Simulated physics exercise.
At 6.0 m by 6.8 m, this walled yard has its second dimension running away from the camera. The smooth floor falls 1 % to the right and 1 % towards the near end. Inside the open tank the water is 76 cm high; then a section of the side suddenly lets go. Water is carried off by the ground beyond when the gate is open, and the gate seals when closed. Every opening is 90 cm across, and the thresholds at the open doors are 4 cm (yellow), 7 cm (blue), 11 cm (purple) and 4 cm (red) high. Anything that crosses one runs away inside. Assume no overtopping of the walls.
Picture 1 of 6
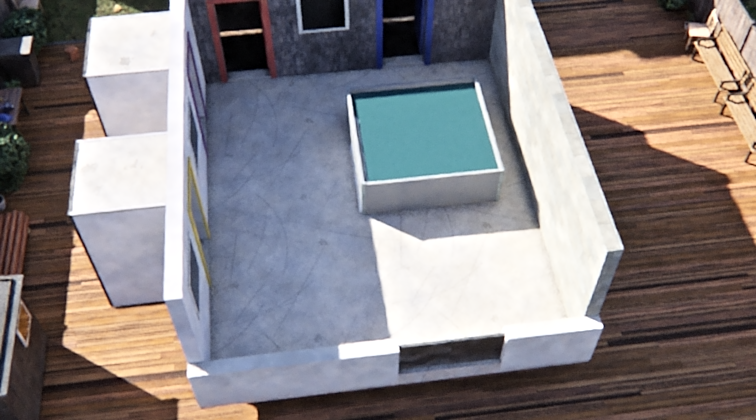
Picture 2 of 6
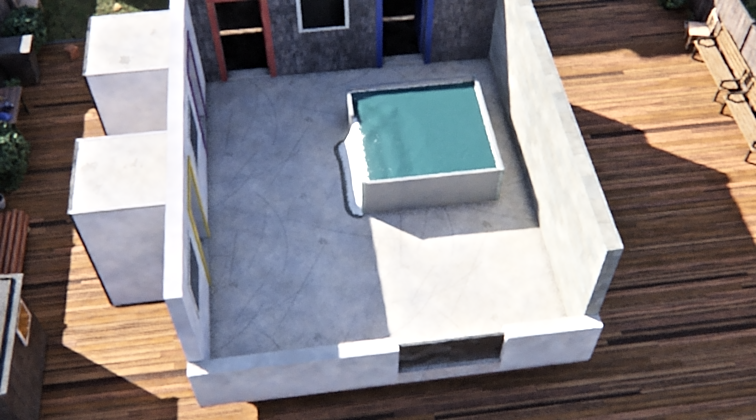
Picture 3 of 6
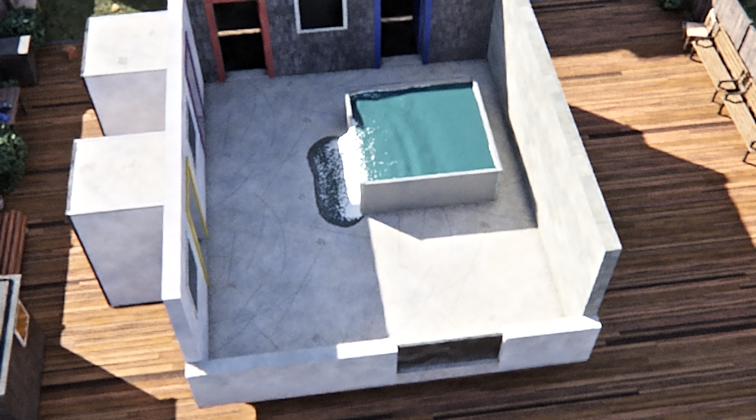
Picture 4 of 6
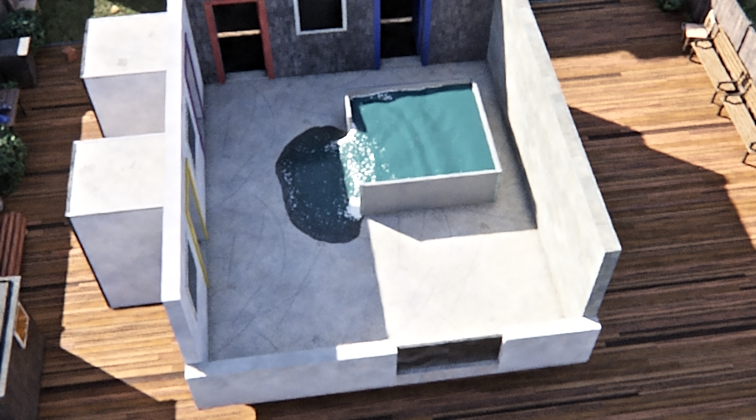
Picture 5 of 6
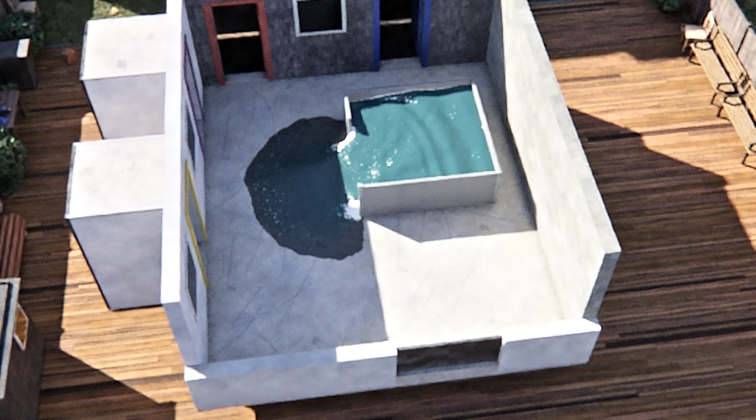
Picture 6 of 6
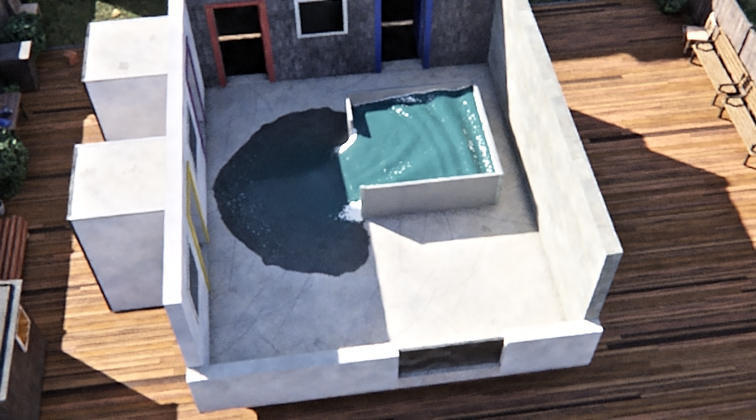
Teal water sits still in a raised square tank inside a pale walled yard, then pours out through the tank's open left side. It spreads leftward across the floor as a dark, rounded pool that widens steadily towards the left wall, while ripples cross the water still in the tank.
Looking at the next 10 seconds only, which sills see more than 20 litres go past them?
As I see it, watch the yellow door: It will outstrip the limit. Watch the blue door: It will not outstrip the limit. Watch the purple door: It will outstrip the limit. Watch the red door: It will outstrip the limit.
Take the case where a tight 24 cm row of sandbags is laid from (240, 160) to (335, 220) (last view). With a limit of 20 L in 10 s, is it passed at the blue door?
Compared to the limit, blue stays inside.
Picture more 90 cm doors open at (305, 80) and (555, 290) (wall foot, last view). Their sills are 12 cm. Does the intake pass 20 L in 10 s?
So the first one doesn't reach it, while the second one exceeds it.
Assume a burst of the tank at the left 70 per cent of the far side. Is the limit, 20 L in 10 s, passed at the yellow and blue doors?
Lab note: Vs limit, yellow door inside limit; blue door limit exceeded.
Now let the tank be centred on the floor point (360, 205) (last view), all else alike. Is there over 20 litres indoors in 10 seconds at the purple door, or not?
After that, the purple door ends up inside the limit.
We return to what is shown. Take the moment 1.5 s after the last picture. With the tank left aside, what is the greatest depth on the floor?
It gets to some 42 cm.
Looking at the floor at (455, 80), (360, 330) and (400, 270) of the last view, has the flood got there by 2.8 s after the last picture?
Untouched, submerged, untouched.
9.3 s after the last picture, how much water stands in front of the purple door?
Looks like about 5.5 cm at that spot.
Then, 0.7 s after the last picture water covers 35 % of the floor and is deepest (44 cm) near (217, 209); yellow door 19 cm at the sill, 19 L in, blue door not reached, purple door 22 cm at the sill, 6 L in, red door not reached.
Then, 1.5 s after the last picture water covers 40 % of the floor and is deepest (42 cm) near (217, 209); yellow door 25 cm at the sill, 130 L in, blue door not reached, purple door 26 cm at the sill, 48 L in, red door 8 cm at the sill, 0 L in.
Then, 2.8 s after the last picture water covers 55 % of the floor and is deepest (38 cm) near (211, 387); yellow door 18 cm at the sill, 282 L in, blue door not reached, purple door 19 cm at the sill, 114 L in, red door 19 cm at the sill, 82 L in.
Then, 5.3 s after the last picture water covers 95 % of the floor and is deepest (22 cm) near (572, 344); yellow door 12 cm at the sill, 382 L in, blue door 3 cm at the sill, 0 L in, purple door 13 cm at the sill, 137 L in, red door 13 cm at the sill, 248 L in.
Then, 9.3 s after the last picture water covers 100 % of the floor and is deepest (21 cm) near (540, 239); yellow door 7 cm at the sill, 439 L in, blue door 10 cm at the sill, 3 L in, purple door 6 cm at the sill, 140 L in, red door 6 cm at the sill, 315 L in.
